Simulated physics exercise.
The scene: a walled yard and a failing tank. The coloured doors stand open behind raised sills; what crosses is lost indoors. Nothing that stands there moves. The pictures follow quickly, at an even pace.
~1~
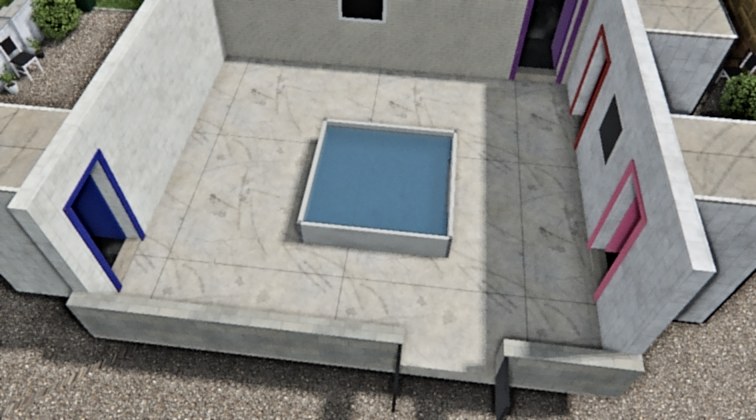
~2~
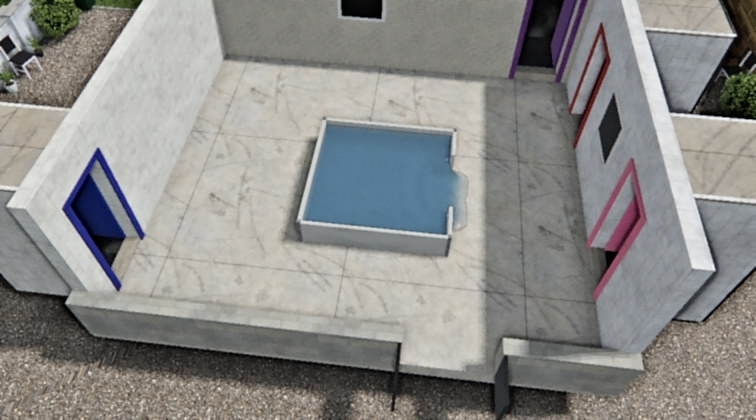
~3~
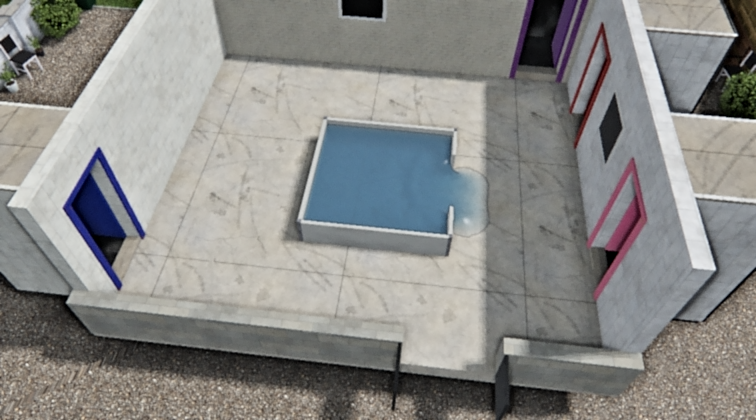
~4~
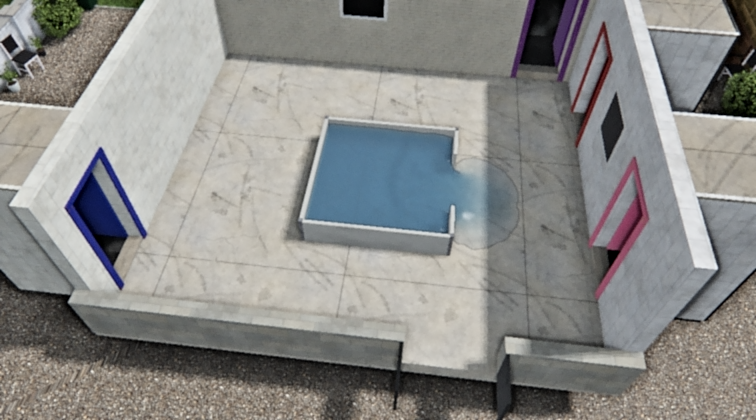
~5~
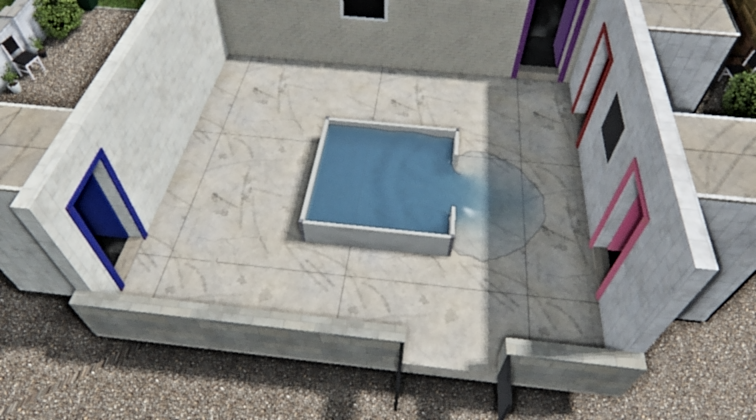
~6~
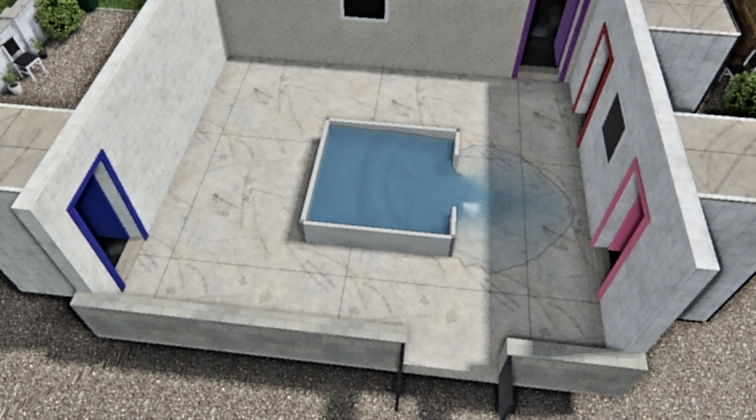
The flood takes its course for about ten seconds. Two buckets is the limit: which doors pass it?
One by one: The red door floods; the pink door floods; the purple door holds within the limit; the blue door holds within the limit.
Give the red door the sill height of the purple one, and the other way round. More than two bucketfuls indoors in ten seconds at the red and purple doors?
Then: Red holds, purple floods.
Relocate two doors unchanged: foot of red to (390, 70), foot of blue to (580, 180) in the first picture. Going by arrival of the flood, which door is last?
Last comes the red-painted one.
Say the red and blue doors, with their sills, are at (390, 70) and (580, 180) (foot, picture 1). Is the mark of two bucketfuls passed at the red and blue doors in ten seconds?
My reading: The red door lets less in, the blue door is over.
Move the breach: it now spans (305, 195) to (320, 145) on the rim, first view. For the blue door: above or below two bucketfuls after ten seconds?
In short: Blue is over.
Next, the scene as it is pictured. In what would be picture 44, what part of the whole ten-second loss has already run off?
Some 65 per cent.
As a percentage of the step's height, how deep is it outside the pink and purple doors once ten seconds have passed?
In turn 110 and 40 per cent.
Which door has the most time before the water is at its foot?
I say the blue door.
A moment on, water covers 15 % of the floor; the red door not reached, the pink door wet at the sill, nothing in, the purple door not reached, the blue door not reached.
Next, water covers 20 % of the floor; the red door under two buckets in, the pink door over two buckets in, the purple door not reached, the blue door not reached.
Then, water covers 25 % of the floor; the red door over two buckets in, the pink door over two buckets in, the purple door wet at the sill, nothing in, the blue door not reached.
Later, water covers 55 % of the floor; the red door over two buckets in, the pink door far over two buckets in, the purple door wet at the sill, nothing in, the blue door not reached.
In the end, water covers 90 % of the floor; the red door over two buckets in, the pink door far over two buckets in, the purple door wet at the sill, nothing in, the blue door wet at the sill, nothing in.
